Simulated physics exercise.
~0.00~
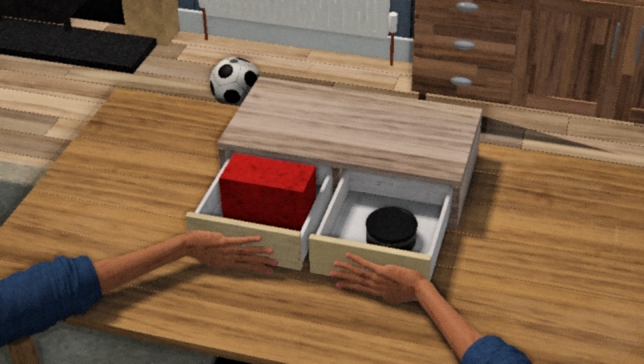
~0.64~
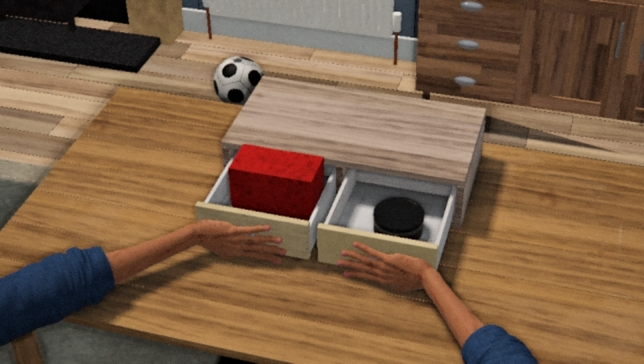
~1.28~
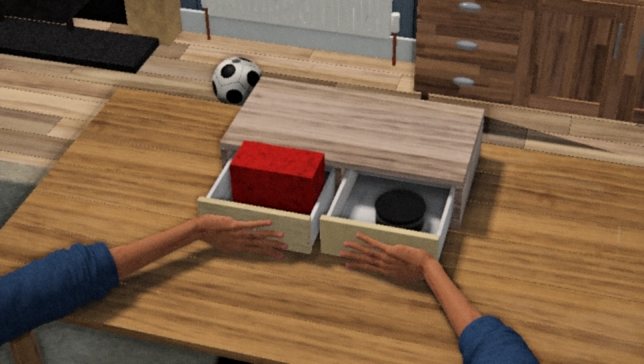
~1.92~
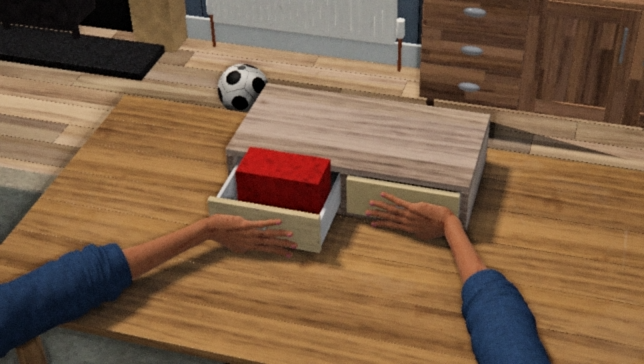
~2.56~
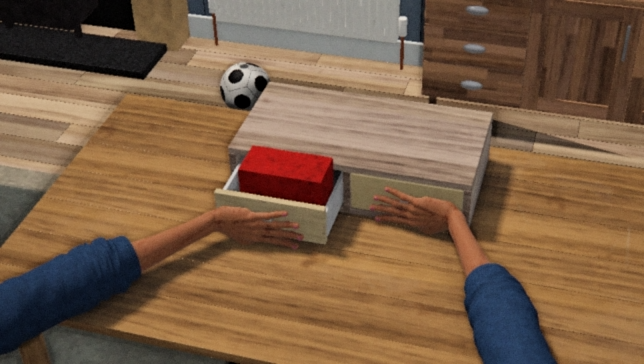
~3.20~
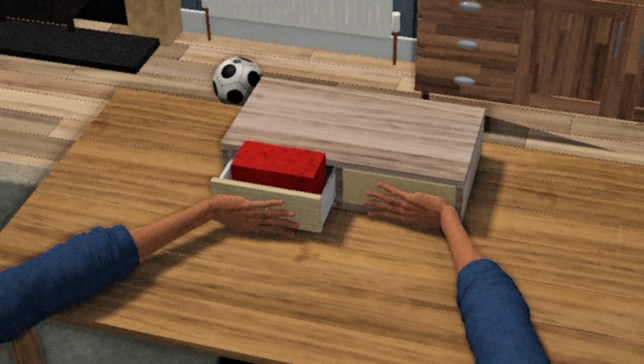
Two hands pushing drawers into a wooden chest, the right one with a black tub closing, the left with a red brick staying partly open.
